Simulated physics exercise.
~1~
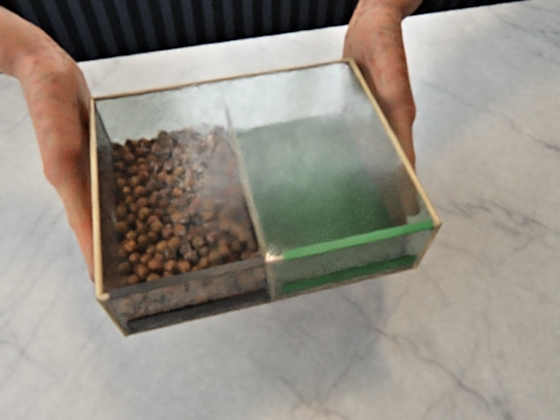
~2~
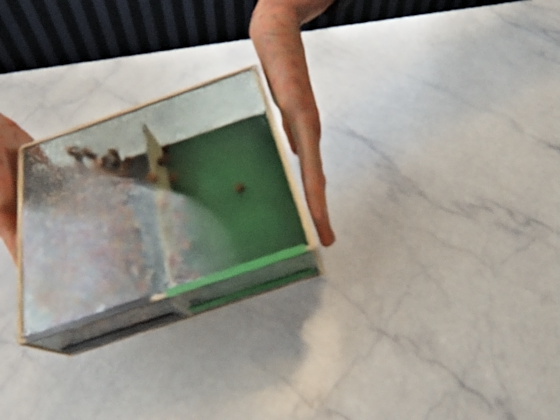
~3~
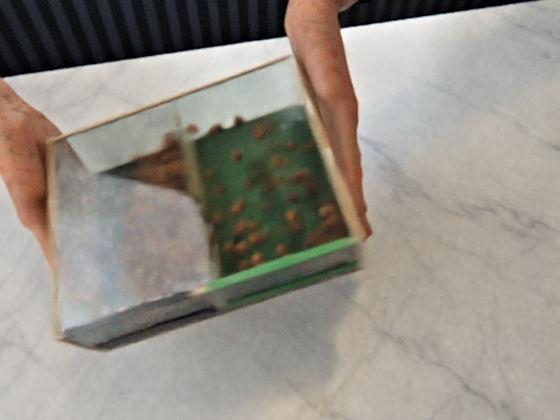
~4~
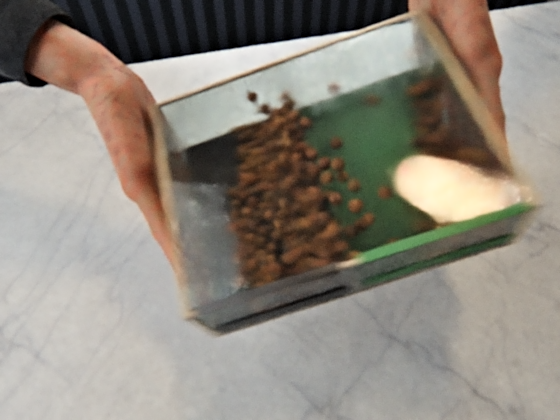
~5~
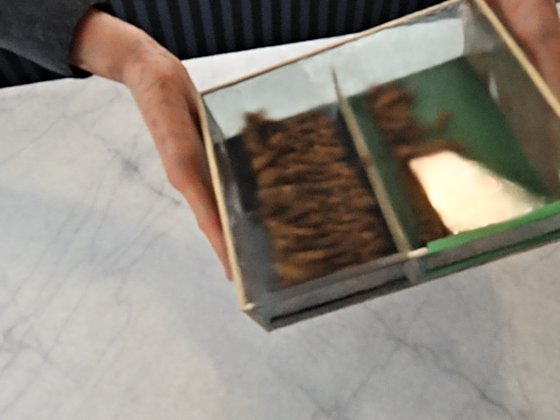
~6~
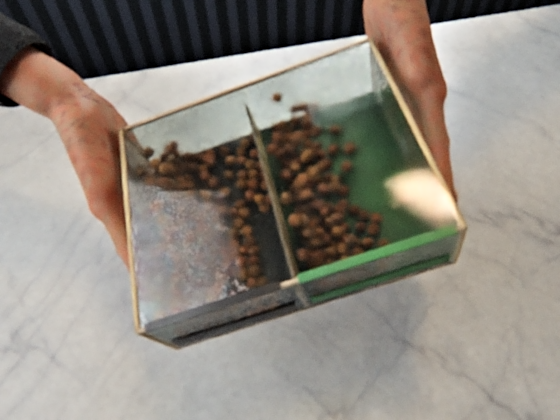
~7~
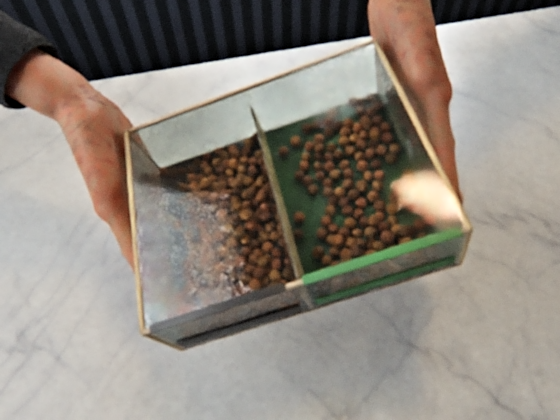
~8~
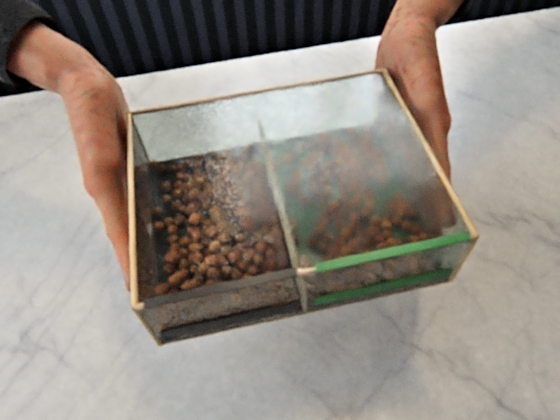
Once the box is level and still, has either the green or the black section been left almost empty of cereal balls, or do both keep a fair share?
Both sections keep a fair share of the cereal balls. Many have crossed into the green side, while plenty remain in the black side.
